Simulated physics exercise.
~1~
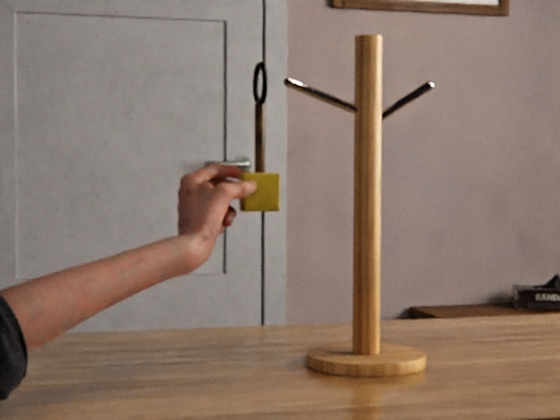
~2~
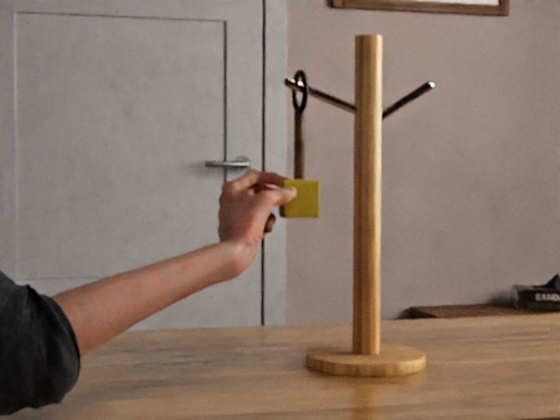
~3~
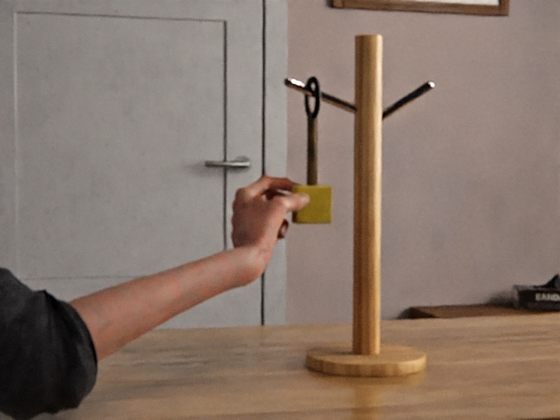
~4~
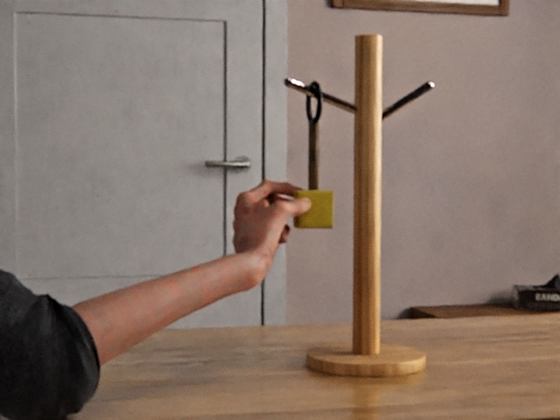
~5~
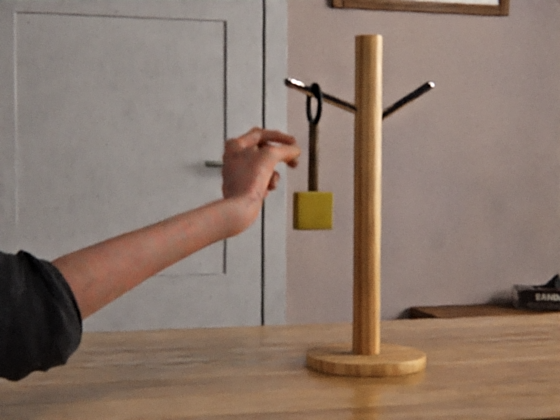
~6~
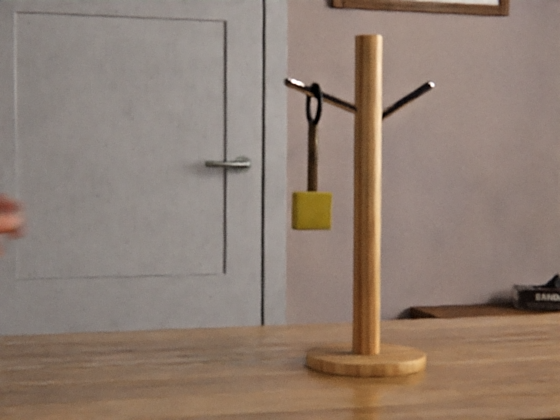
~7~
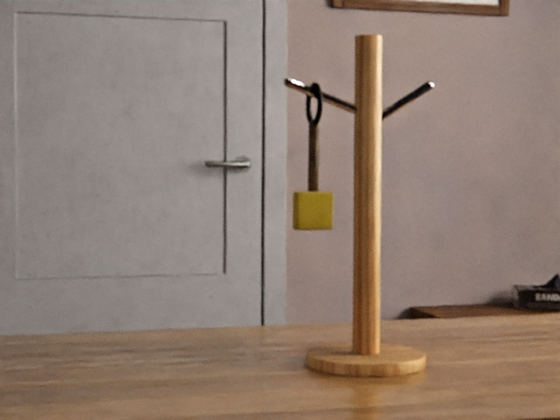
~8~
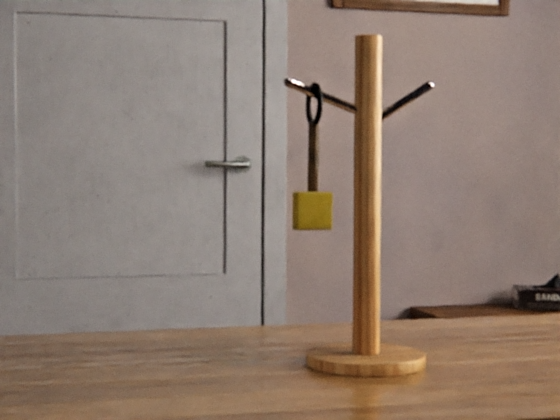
On a wooden table, a hand hangs a ringed yellow object on a peg stand and withdraws.
